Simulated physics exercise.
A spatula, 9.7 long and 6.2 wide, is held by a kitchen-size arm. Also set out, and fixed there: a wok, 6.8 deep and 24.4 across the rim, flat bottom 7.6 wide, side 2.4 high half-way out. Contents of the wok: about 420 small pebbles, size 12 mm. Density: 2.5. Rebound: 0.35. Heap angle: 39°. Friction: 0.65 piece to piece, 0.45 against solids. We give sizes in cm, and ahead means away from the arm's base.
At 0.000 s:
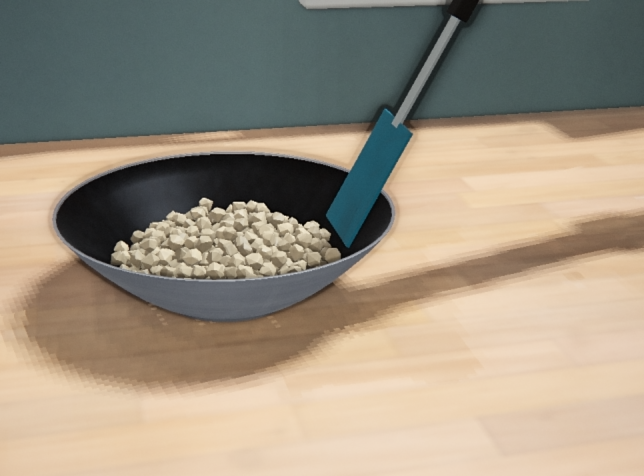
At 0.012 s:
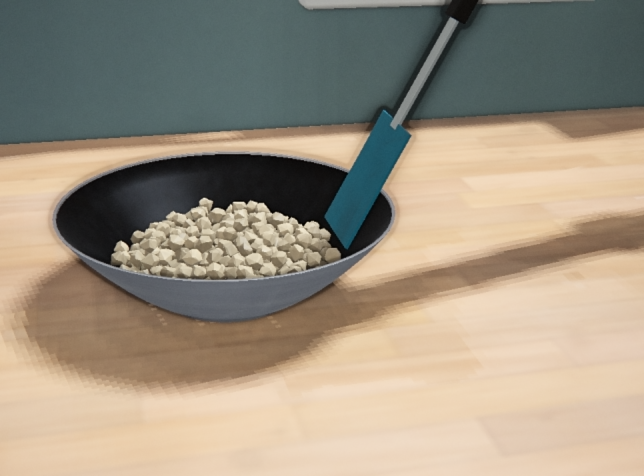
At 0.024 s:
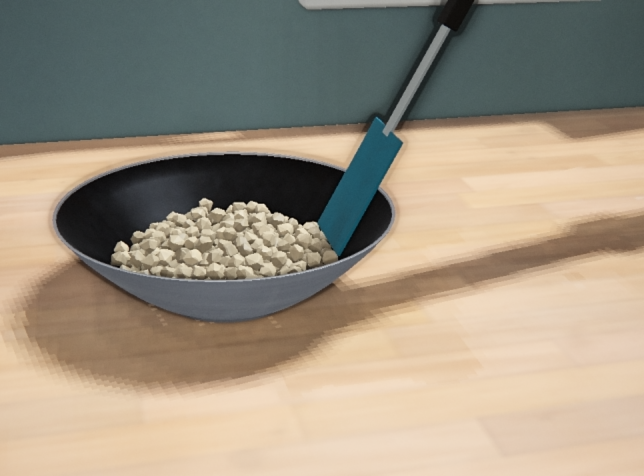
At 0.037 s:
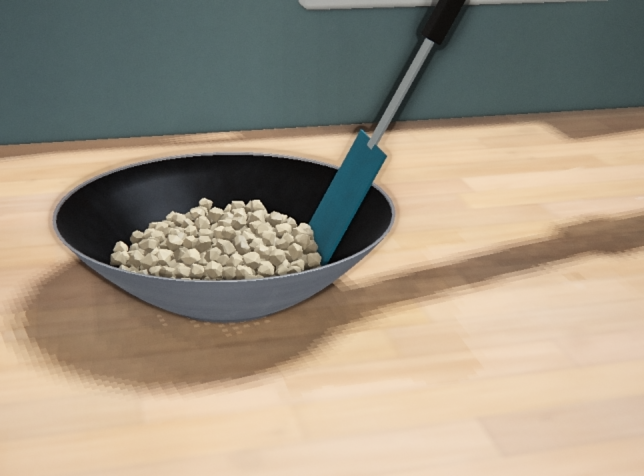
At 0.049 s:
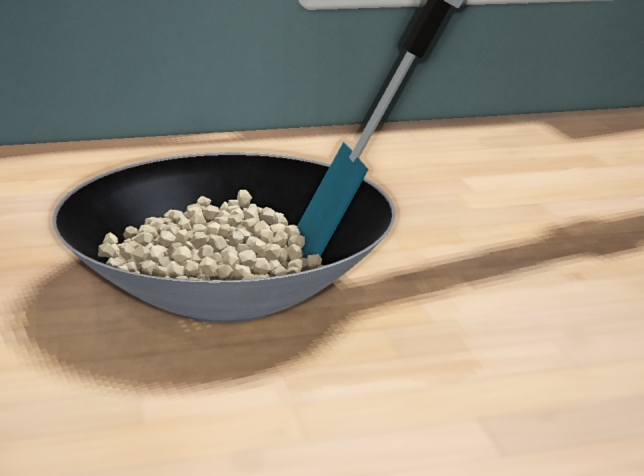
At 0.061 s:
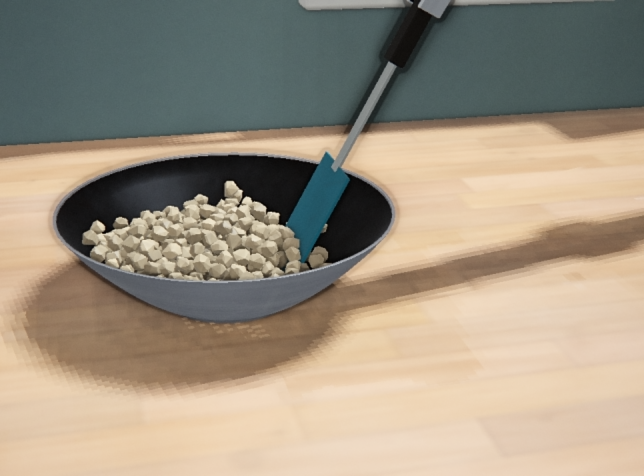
A dark wok with a grey outside, holding a heap of small pale beige pebbles, sits left of centre on a light wooden surface before a teal wall, seen from slightly above by a still camera. A teal spatula with a grey shaft and black grip slants down into its right side. The spatula, at first barely moving, slides leftward into the heap, pushing pebbles left as a few gather beside the blade.
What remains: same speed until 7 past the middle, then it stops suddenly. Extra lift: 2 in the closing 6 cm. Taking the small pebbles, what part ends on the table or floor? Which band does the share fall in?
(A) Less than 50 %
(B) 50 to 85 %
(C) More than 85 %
(B) 50 to 85 %.
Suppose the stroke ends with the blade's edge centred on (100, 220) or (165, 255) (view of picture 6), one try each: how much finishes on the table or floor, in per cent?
65 % and 35 %.
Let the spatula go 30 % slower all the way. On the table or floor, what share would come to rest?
About 50 per cent.
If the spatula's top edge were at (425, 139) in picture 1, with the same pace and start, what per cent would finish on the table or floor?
60 percent or thereabouts.
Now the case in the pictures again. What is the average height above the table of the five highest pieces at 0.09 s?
Somewhere around 8 centimetres high.
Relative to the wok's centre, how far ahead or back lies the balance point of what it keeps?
Forward offset: Roughly 2.5 cm.
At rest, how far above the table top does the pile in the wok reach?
About 5.5 cm above the table.
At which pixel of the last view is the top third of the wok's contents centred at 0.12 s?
I'd say close to (114, 217).
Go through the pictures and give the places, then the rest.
The first frame shows spatula top edge at (398, 121), sloping 62°; upper third of the load around (227, 246), from x 120 to 335, top at y 205; 417 in the wok.
The second frame shows spatula top edge at (397, 122), sloping 62°; upper third of the load around (227, 246), from x 120 to 335, top at y 205.
The third frame shows spatula top edge at (389, 129), sloping 62°; upper third of the load around (225, 246), from x 120 to 330, top at y 205.
The fourth frame shows spatula top edge at (374, 142), sloping 62°; upper third of the load around (225, 246), from x 120 to 320, top at y 205.
The fifth frame shows spatula top edge at (356, 155), sloping 62°; upper third of the load around (212, 242), from x 105 to 325, top at y 195.
The sixth frame shows spatula top edge at (338, 165), sloping 62°; upper third of the load around (201, 238), from x 90 to 325, top at y 190; 417 in the wok.
By 0.09 s, sloping 62°, highest piece 8 above the table; 417 in the wok.
By 0.12 s, sloping 62°, highest piece 10 above the table; 405 in the wok, 12 on the blade or in flight.
By 0.34 s, sloping 62°, highest piece 16 above the table; 169 in the wok, 55 on the table or floor, 193 on the blade or in flight.
By 1.39 s, sloping 62°, highest piece 5 above the table; 248 on the table or floor, 169 in the wok.
Final count, 248 on the table or floor, 169 in the wok. That is 59 % on the table or floor.
